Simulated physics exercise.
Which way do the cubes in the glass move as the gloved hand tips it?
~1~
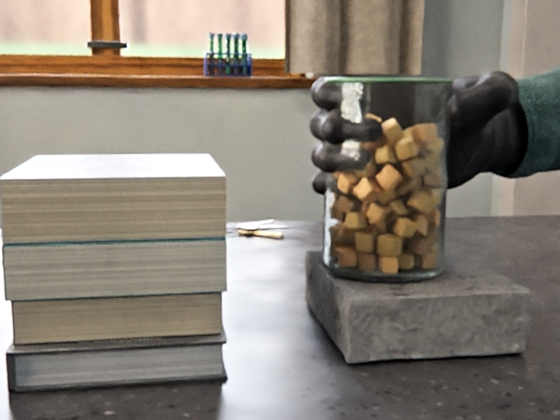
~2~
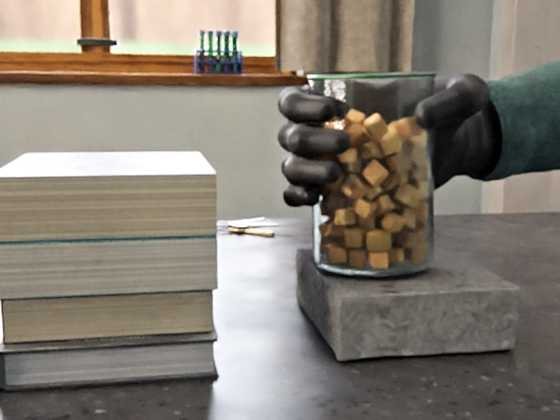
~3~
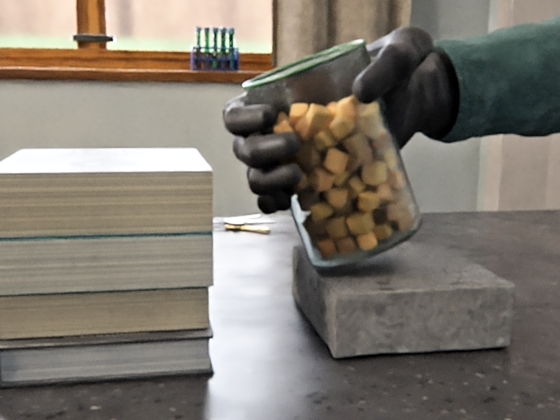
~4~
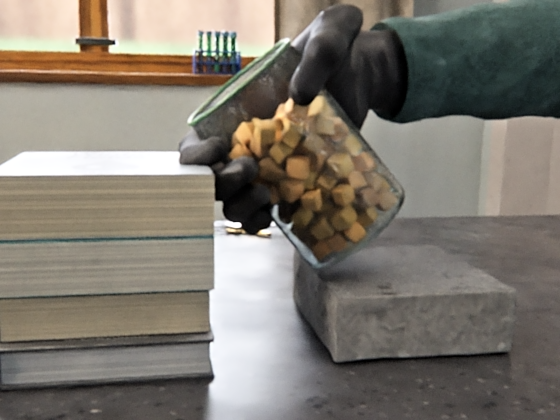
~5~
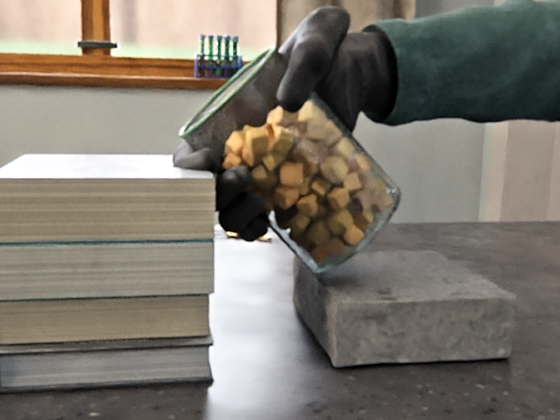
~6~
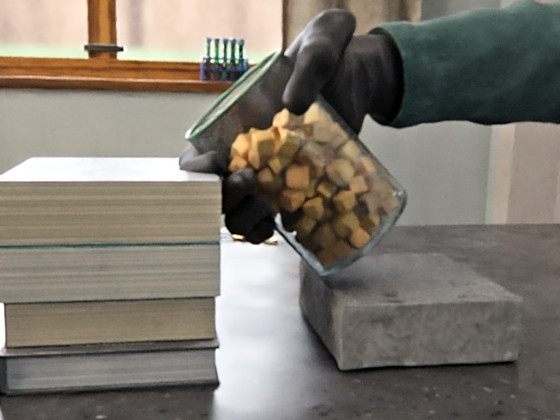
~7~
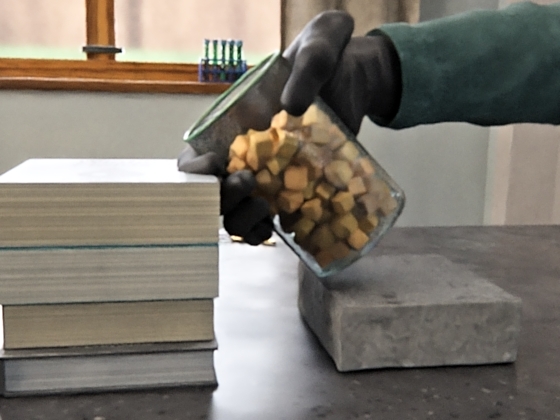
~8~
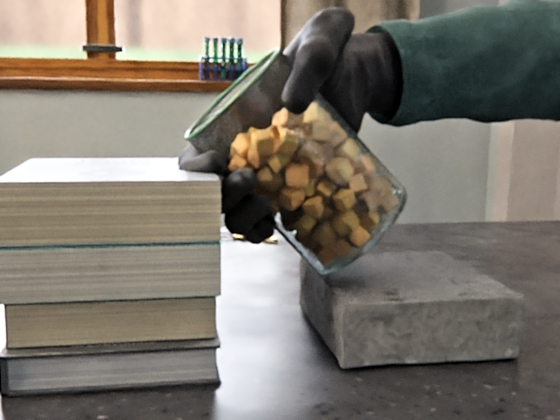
The cubes move to the left, carried along inside the glass as it leans toward the books.
On a counter, a gloved hand tips a glass of cubes against stacked books, spilling none.
